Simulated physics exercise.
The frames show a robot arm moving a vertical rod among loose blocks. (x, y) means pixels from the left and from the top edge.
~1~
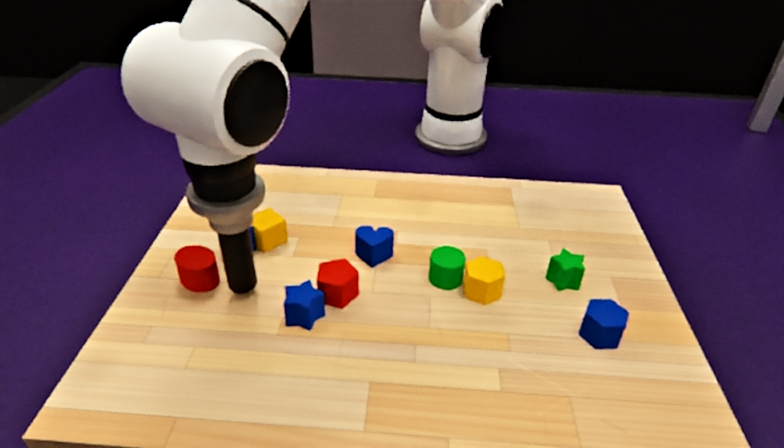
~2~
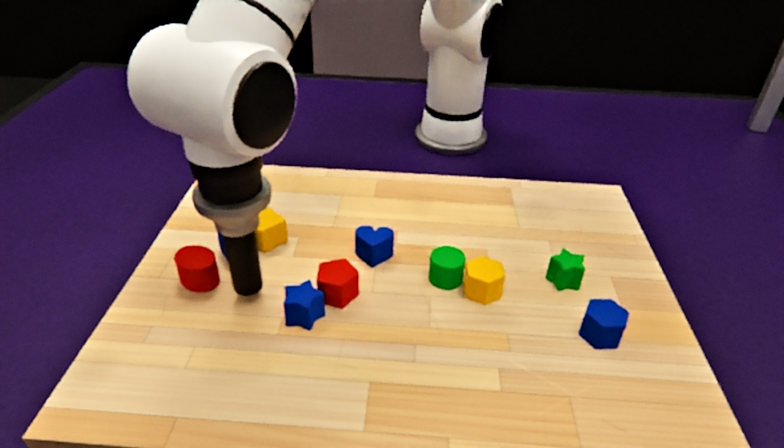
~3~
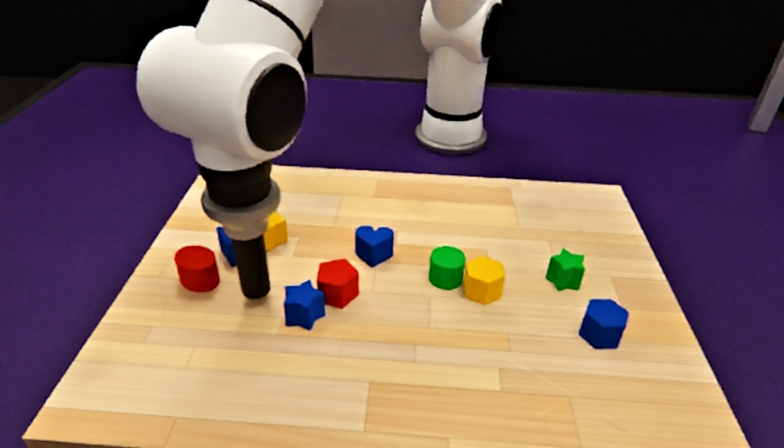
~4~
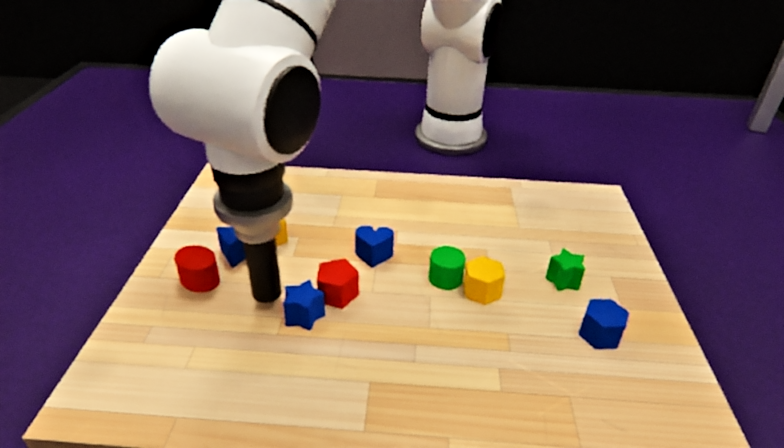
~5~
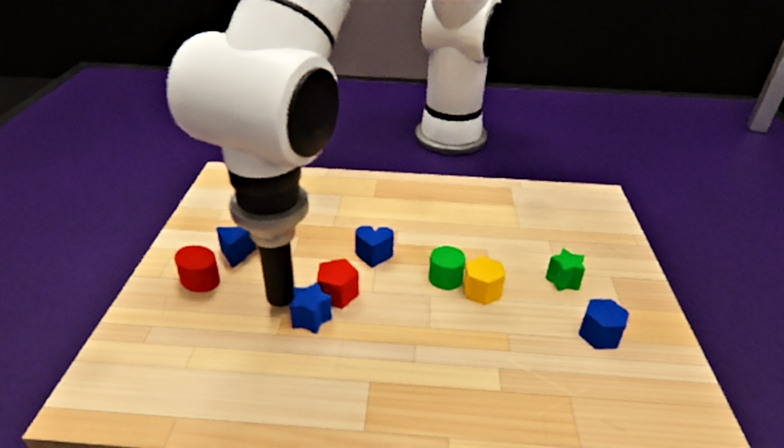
To begin with, a white robot arm holds a black rod upright on a wooden board, between a red cylinder and a blue star among other colourful blocks. The rod slides slowly right, away from the cylinder, and then nudges the star slightly right while the other blocks stay still.
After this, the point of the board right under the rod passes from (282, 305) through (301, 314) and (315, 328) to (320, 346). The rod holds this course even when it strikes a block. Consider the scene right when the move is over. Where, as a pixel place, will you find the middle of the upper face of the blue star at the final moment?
It is at (357, 325).
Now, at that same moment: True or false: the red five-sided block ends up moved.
False
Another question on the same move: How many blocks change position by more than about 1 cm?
One gets moved.
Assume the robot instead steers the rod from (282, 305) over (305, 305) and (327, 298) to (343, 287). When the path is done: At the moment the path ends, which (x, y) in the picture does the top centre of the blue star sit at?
In the picture, it is at (329, 300).
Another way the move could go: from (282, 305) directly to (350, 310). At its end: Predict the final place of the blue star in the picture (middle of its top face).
When the path ends, it will be at (343, 309).
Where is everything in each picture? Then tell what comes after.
The first picture shows rod tip (243, 284); block tops, blue star (302, 293); red five-sided block (337, 271).
The second picture shows rod (248, 286); blocks unchanged.
The third picture shows rod (256, 290); blocks unchanged.
The fourth picture shows rod (267, 293); blocks unchanged.
The fifth picture shows rod (281, 297); blue star (309, 296); red five-sided block (337, 271).
What follows on the original path. Halfway along, rod (309, 312); blue star (339, 312).
At the end, rod (320, 337); blue star (357, 325), turned 45° anticlockwise; red five-sided block in place.
